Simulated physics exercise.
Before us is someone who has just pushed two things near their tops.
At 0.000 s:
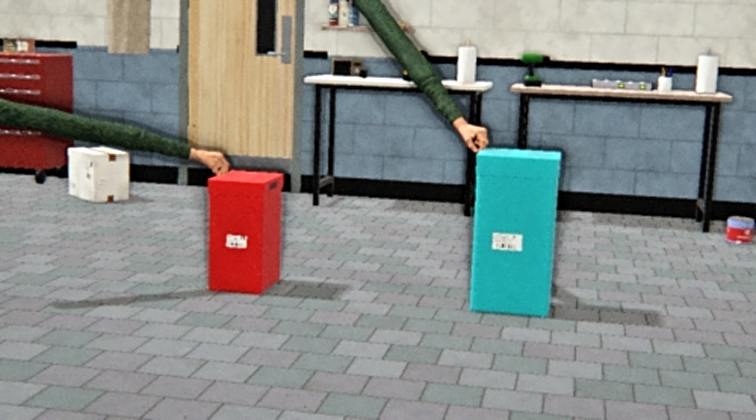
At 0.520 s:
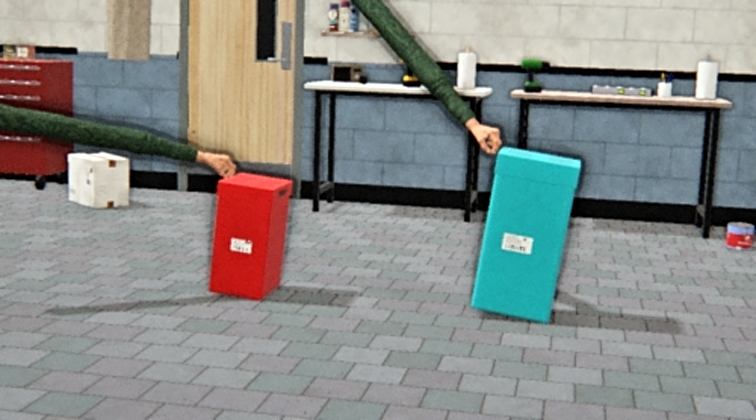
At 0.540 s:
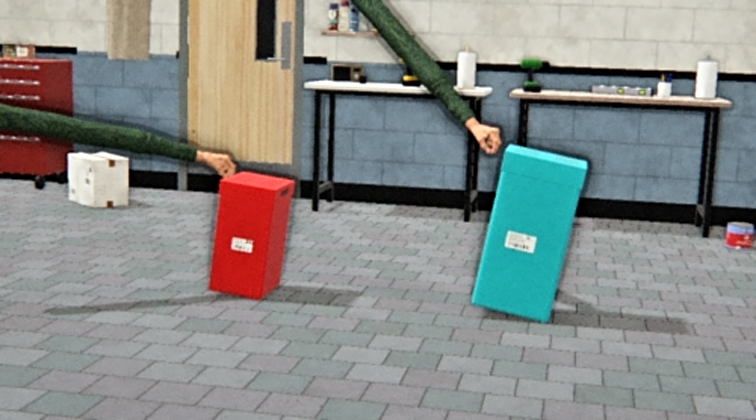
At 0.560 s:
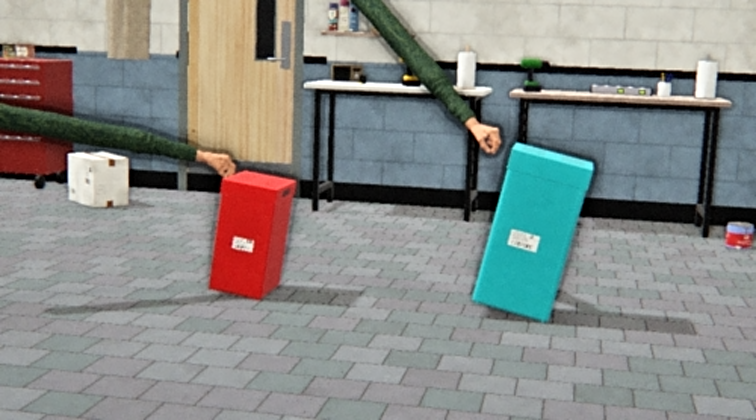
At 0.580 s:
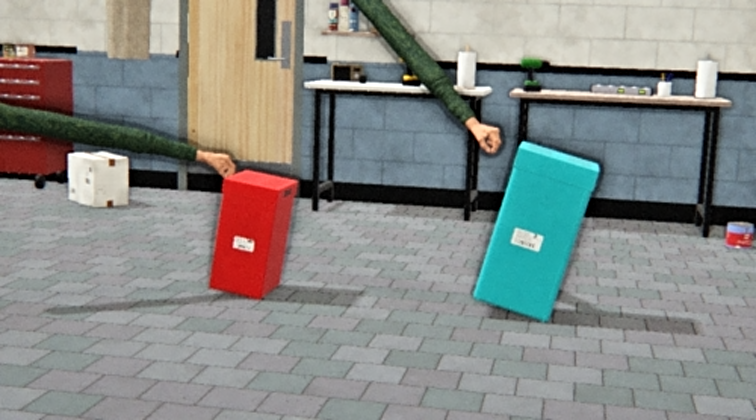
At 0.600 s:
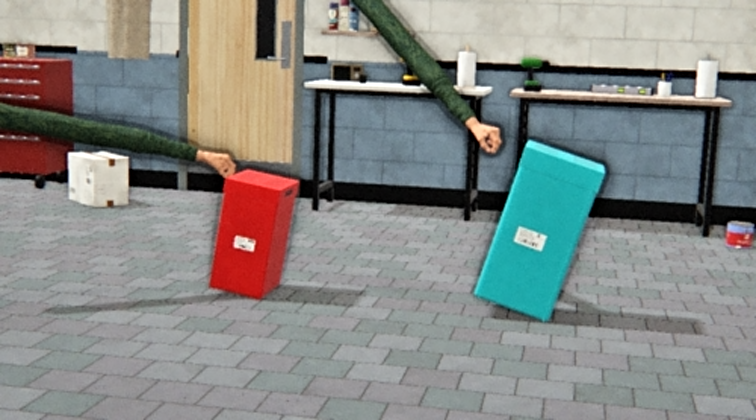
Two hands push a turquoise box and a red box, which lean right.
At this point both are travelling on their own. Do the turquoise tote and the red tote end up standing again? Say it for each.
One by one: Looks like the turquoise tote goes over. Looks like the red tote comes back up.
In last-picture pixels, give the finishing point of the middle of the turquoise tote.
When everything stops, it's near (638, 285).
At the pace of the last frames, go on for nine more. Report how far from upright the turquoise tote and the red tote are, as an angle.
Tilts at that frame: 30° and 6°.
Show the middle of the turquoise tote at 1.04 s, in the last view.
(603, 247), roughly.
By 0.84 s, turquoise tote 36° off upright near (570, 232); red tote 2° off upright near (248, 236).
By 1.04 s, turquoise tote 59° off upright near (603, 247); red tote 3° off upright near (243, 235).
When it is over (1.8 s), the turquoise tote goes down on its side, near (638, 285); the red tote returns to its base, near (245, 237).
